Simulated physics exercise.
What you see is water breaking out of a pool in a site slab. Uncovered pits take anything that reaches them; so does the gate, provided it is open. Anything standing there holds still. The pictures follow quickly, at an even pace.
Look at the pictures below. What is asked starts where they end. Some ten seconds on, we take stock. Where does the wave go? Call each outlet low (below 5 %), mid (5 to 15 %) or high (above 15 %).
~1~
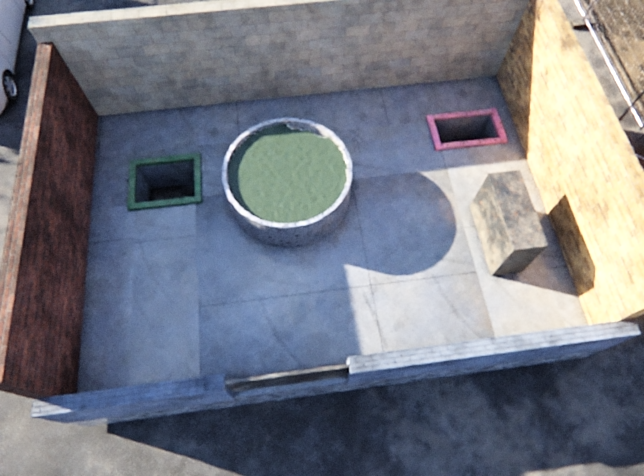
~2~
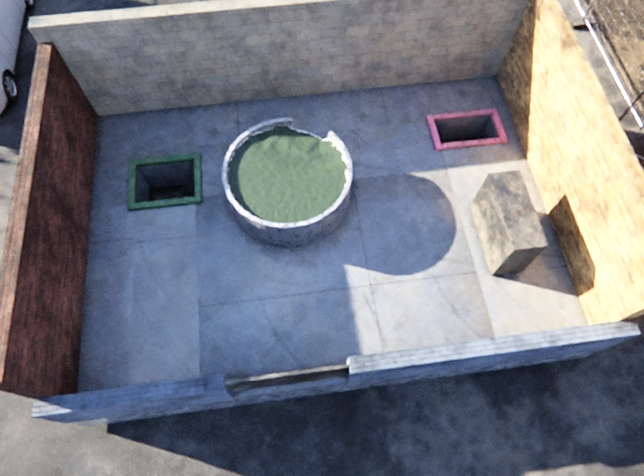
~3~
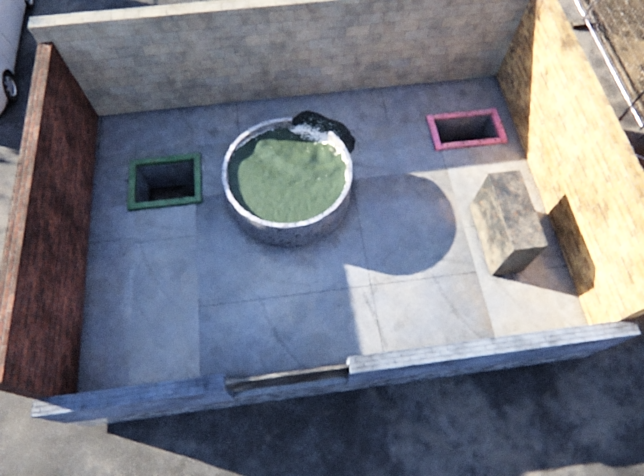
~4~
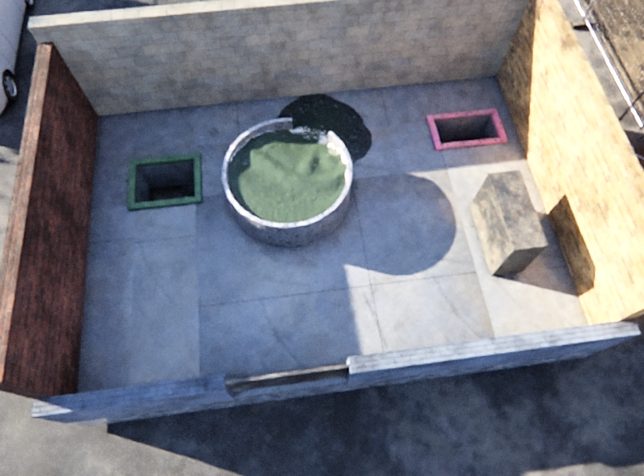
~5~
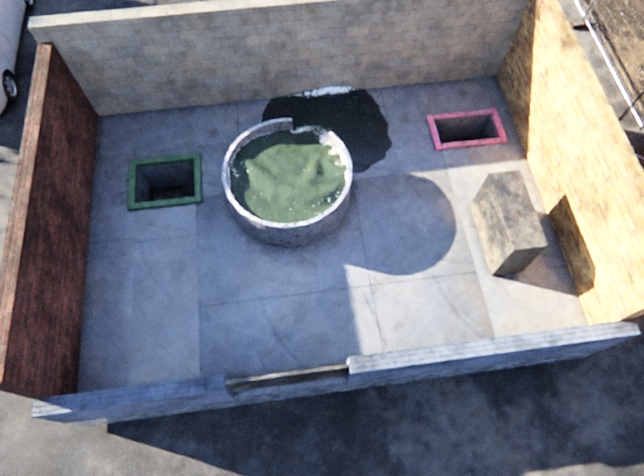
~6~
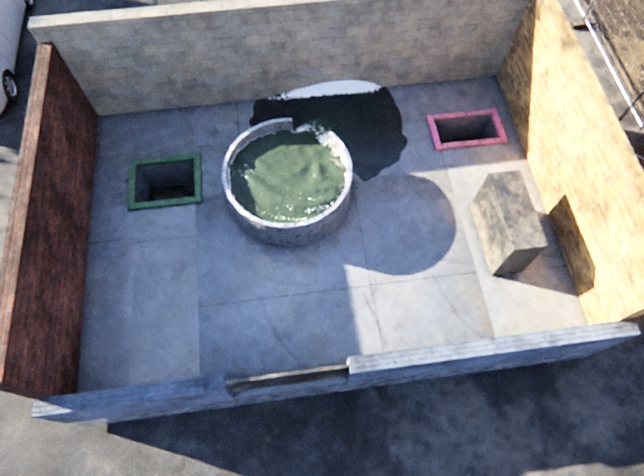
Outlets - gate: Low; green pit: Low; pink pit: High.
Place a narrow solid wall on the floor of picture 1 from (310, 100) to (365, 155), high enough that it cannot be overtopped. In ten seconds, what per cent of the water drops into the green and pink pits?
Green 12 %, pink 0 %.
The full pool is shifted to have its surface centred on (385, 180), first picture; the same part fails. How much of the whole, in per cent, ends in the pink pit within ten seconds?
The pink pit gets around 35 per cent.
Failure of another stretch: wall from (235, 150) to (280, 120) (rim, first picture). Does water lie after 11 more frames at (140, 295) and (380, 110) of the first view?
First spot spared, second spot submerged.
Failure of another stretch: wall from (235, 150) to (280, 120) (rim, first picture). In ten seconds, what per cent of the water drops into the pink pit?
Near 2 per cent for pink.
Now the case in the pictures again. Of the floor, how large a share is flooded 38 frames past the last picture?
About 55 per cent.
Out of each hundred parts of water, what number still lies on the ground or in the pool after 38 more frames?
Around 80 in a hundred.
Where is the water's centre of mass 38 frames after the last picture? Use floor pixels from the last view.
Around pixel (339, 170).
A moment on, water covers 15 % of the floor; the gate 0 %, the green pit 0 %, the pink pit 0 %.
Next, water covers 25 % of the floor; the gate 0 %, the green pit 0 %, the pink pit 1 %.
Then, water covers 40 % of the floor; the gate 0 %, the green pit 0 %, the pink pit 6 %.
Later, water covers 55 % of the floor; the gate 0 %, the green pit 1 %, the pink pit 19 %.
In the end, water covers 85 % of the floor; the gate 0 %, the green pit 1 %, the pink pit 28 %.
